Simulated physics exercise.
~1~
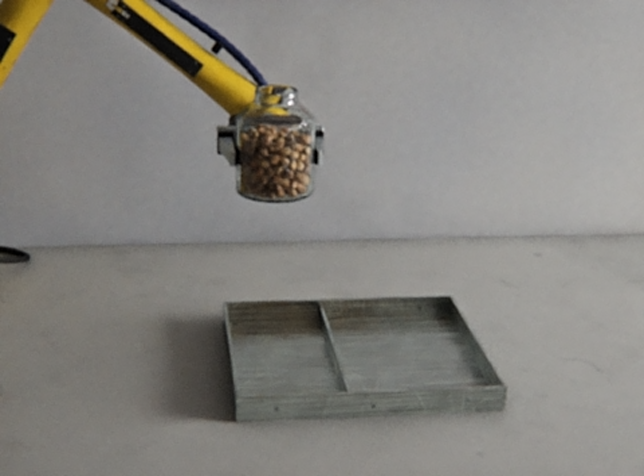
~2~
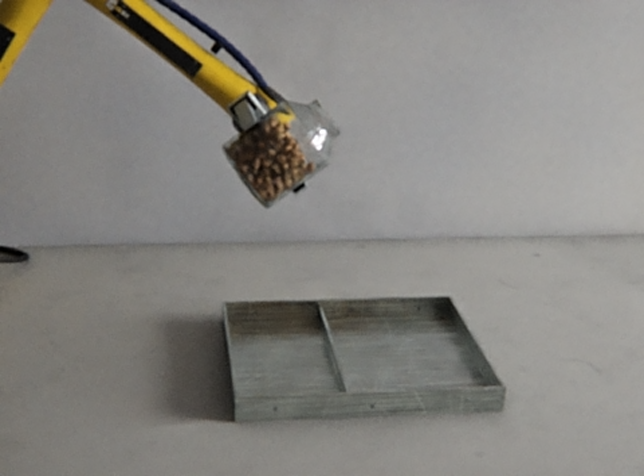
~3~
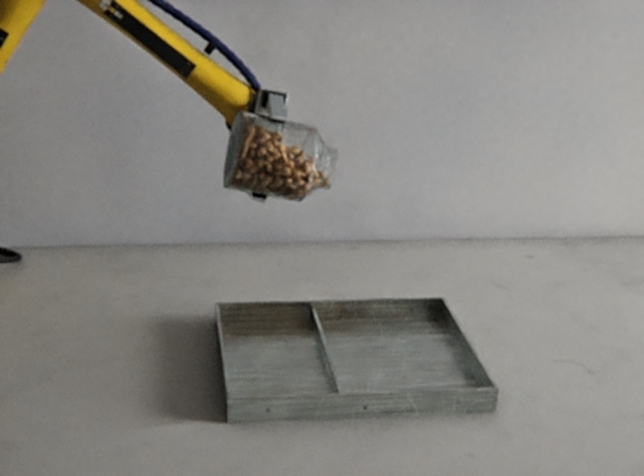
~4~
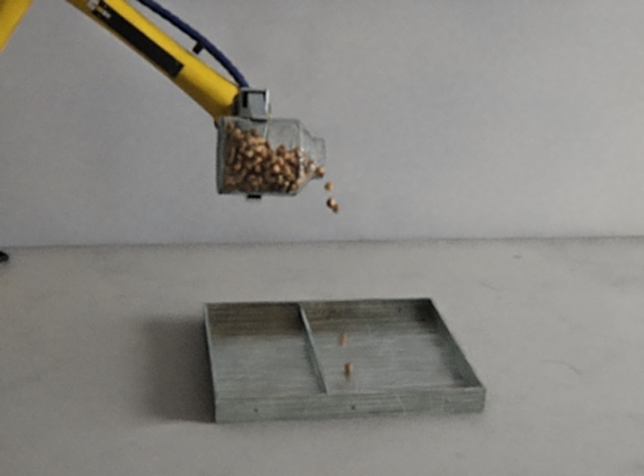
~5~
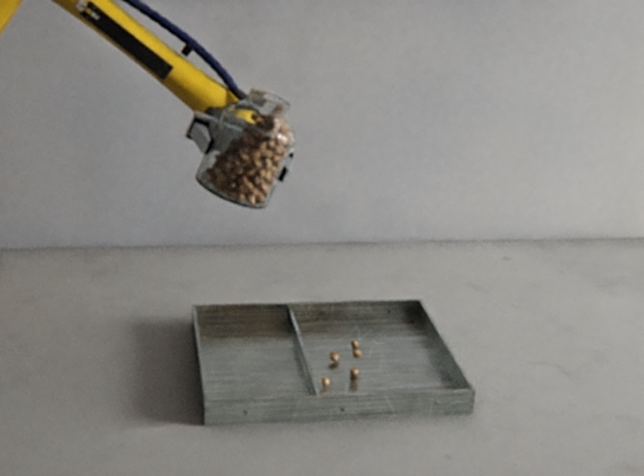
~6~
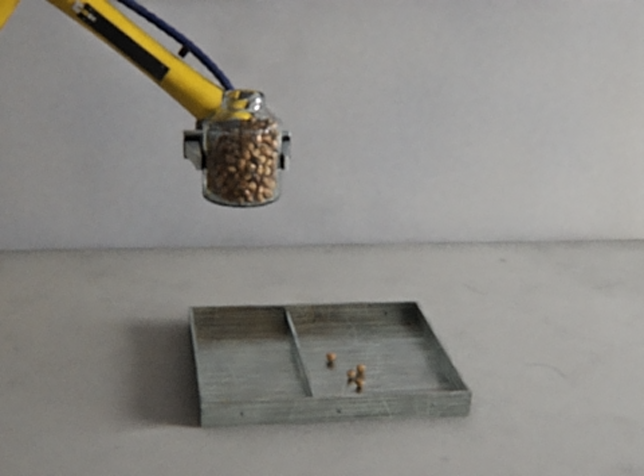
On a plain grey surface against a pale grey wall, seen from the front and slightly above, a shallow grey-green tray with a cross wall sits below a yellow robot arm reaching in from the upper left. Its gripper holds a clear jar nearly full of tan-brown beans. The arm tips the jar to the right until it lies on its side, and the beans slide towards its neck. A few spill out and drop into the tray's right-hand part. The jar then swings back upright, still mostly full, leaving only a small scatter of beans near the divider.
